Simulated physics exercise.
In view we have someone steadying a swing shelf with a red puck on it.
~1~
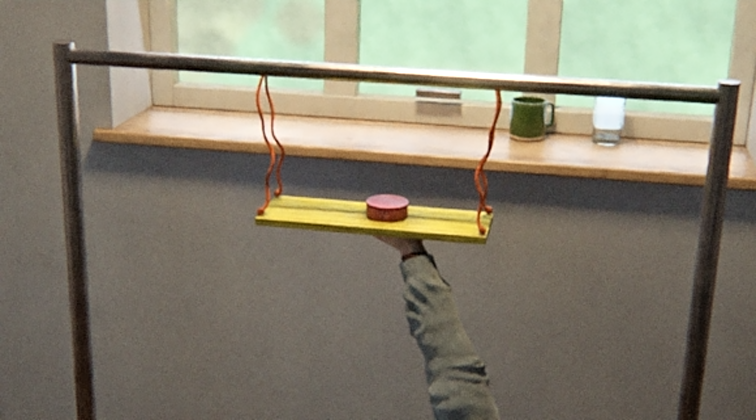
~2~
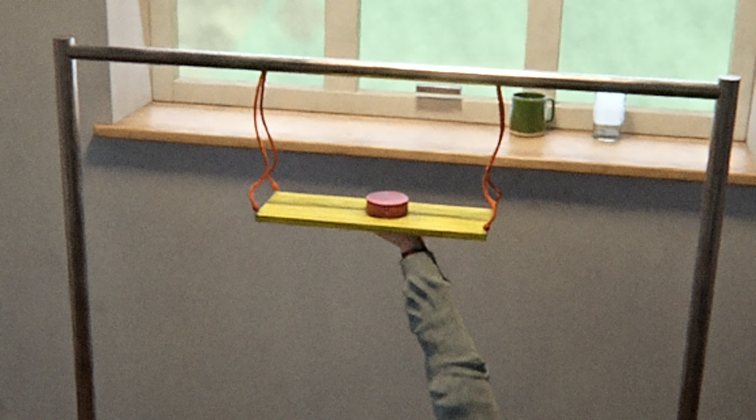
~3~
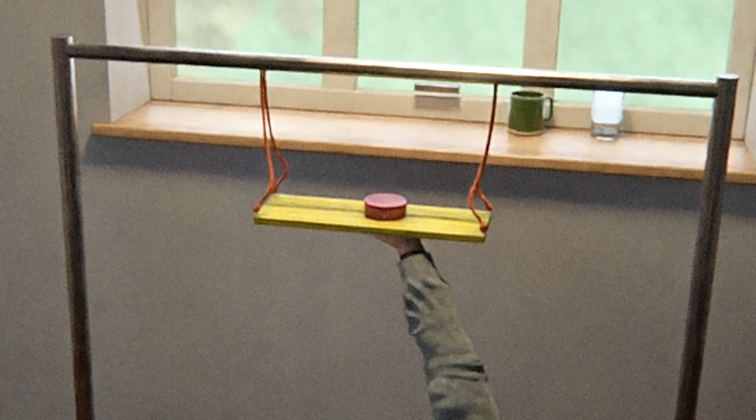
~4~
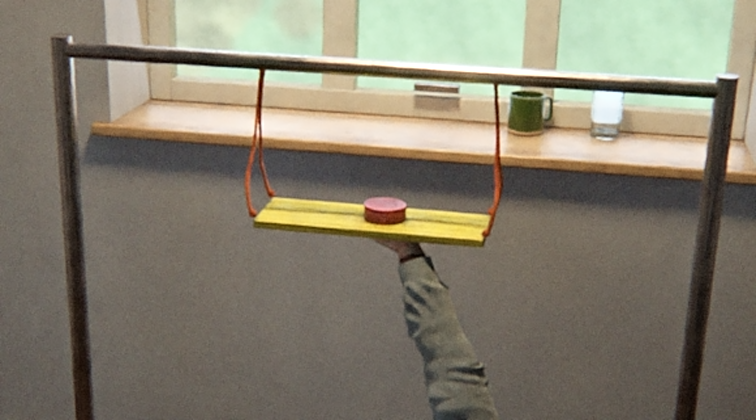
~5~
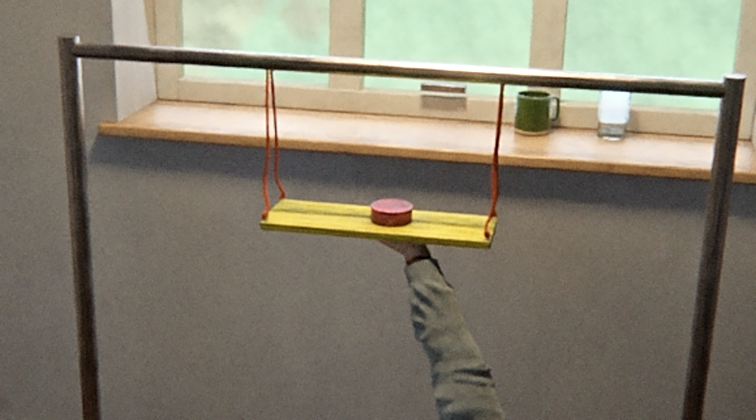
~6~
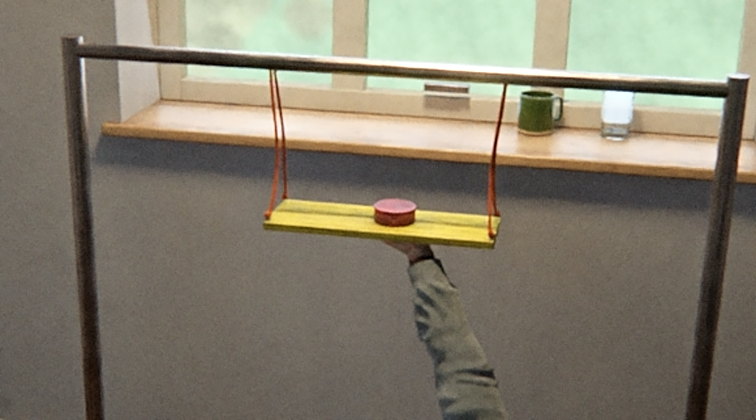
An arm in a grey-green sleeve reaches up from below in a room with a windowsill, seen from the front and slightly above. Its hand supports a yellow shelf carrying a red puck, hung by orange-red cords from a metal bar, with a green mug and whitish container behind at right. The slack cords sway and straighten while shelf and puck barely shift, and the view drifts slightly.
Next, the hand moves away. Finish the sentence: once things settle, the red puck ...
... remains in place.
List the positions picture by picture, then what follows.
Red puck (387, 209); yellow shelf (368, 231), in the first picture.
Red puck (387, 205), in the second picture.
Red puck (385, 207), in the third picture.
Red puck (385, 211); yellow shelf (366, 234), in the fourth picture.
Red puck (392, 213), in the fifth picture.
Red puck (395, 213); yellow shelf (376, 236); left shoelaces almost straight; right shoelaces almost straight, in the sixth picture.
Then, 0.26 s after the last picture, board level; puck on the board near (395, 216).
At rest, board level; puck on the board near (395, 217). The red puck remains aboard.
